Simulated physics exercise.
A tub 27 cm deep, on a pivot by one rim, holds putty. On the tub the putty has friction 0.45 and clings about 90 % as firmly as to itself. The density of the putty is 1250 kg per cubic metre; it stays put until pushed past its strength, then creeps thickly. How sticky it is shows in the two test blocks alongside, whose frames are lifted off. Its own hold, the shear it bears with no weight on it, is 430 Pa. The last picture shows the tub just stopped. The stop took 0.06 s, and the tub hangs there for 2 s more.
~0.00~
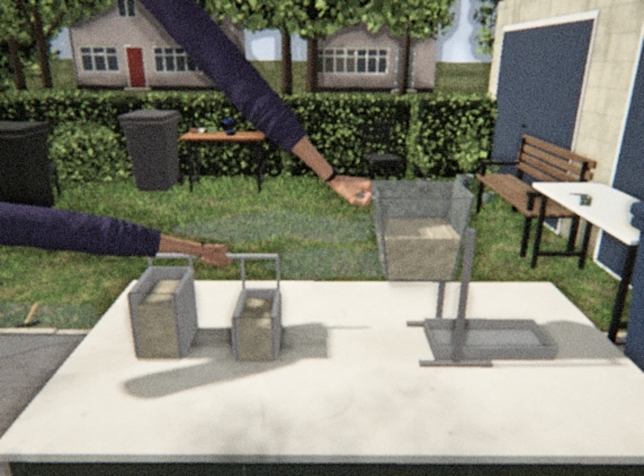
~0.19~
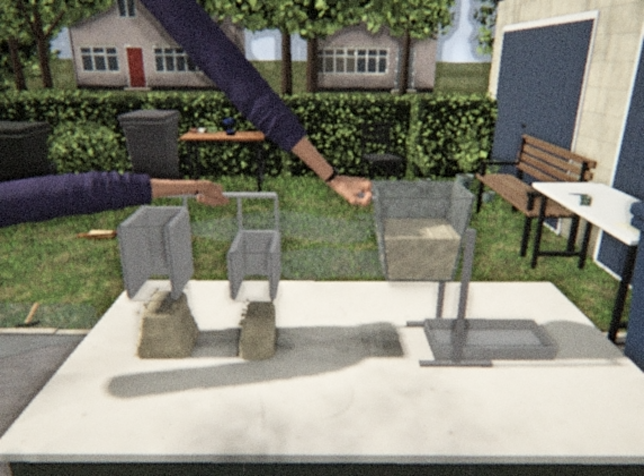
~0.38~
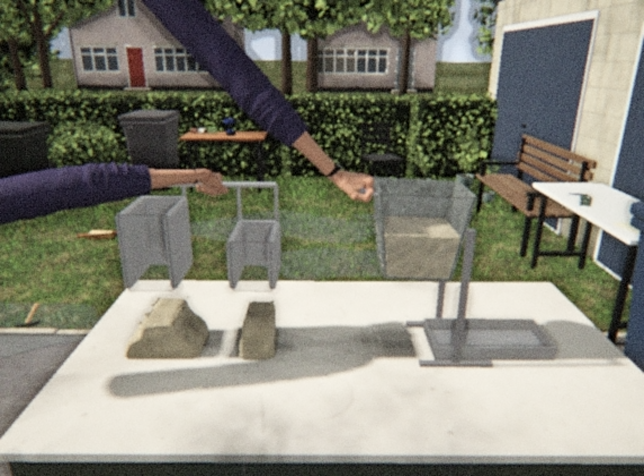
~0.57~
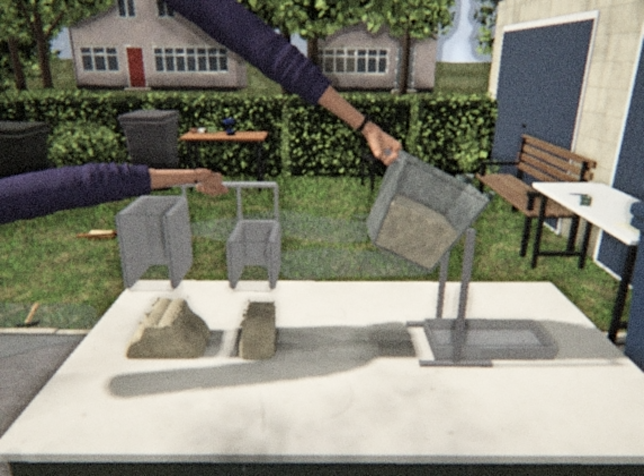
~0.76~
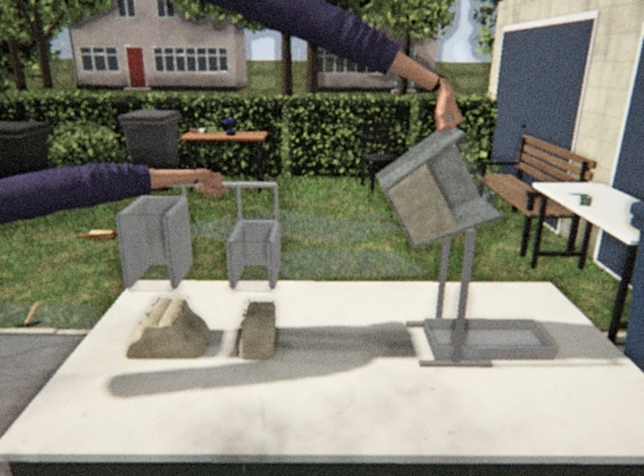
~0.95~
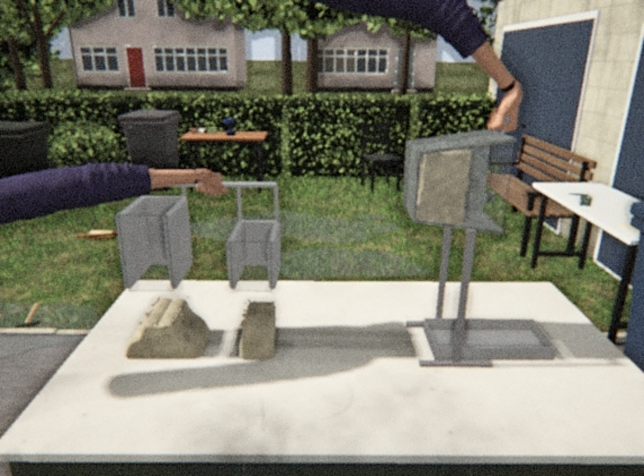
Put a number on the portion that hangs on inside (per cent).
About 67 %.
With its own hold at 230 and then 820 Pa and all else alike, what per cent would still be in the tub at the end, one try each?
In that order: 50 %, 100 %.
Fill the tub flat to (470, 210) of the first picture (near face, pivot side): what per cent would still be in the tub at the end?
Then about 40 %.
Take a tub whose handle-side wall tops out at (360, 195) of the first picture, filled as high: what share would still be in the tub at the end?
Then about 50 %.
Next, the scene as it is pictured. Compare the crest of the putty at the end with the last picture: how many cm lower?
Some 13 cm.
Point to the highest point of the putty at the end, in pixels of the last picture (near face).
At about (438, 196).
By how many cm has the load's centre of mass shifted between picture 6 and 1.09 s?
Some 5 cm.
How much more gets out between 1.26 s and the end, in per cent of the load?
Near 20 %.
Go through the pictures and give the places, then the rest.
In the first picture, handle-side rim at (381, 197), tilt 0 degrees; highest point of the putty at (403, 238); test blocks 21 cm, 13 cm high (left to right).
In the second picture, handle-side rim at (381, 197), tilt 0 degrees; highest point of the putty at (403, 238); test blocks 17 cm, 13 cm high (left to right).
In the third picture, handle-side rim at (383, 193), tilt 2 degrees; highest point of the putty at (391, 235); test blocks 13 cm, 13 cm high (left to right).
In the fourth picture, handle-side rim at (409, 161), tilt 26 degrees; highest point of the putty at (396, 205); test blocks 13 cm, 13 cm high (left to right).
In the fifth picture, handle-side rim at (465, 135), tilt 61 degrees; highest point of the putty at (427, 166); test blocks 13 cm, 13 cm high (left to right).
In the sixth picture, handle-side rim at (515, 142), tilt 90 degrees; highest point of the putty at (465, 152); test blocks 13 cm, 13 cm high (left to right).
By 1.09 s, the tub is at 90 degrees and holds 100 %.
By 1.26 s, the tub is at 90 degrees and holds 90 %.
By 1.43 s, the tub is at 90 degrees and holds 71 %.
By 1.60 s, the tub is at 90 degrees and holds 67 %.
By 2.95 s, at the end, the tub is at 90 degrees and holds 67 %.
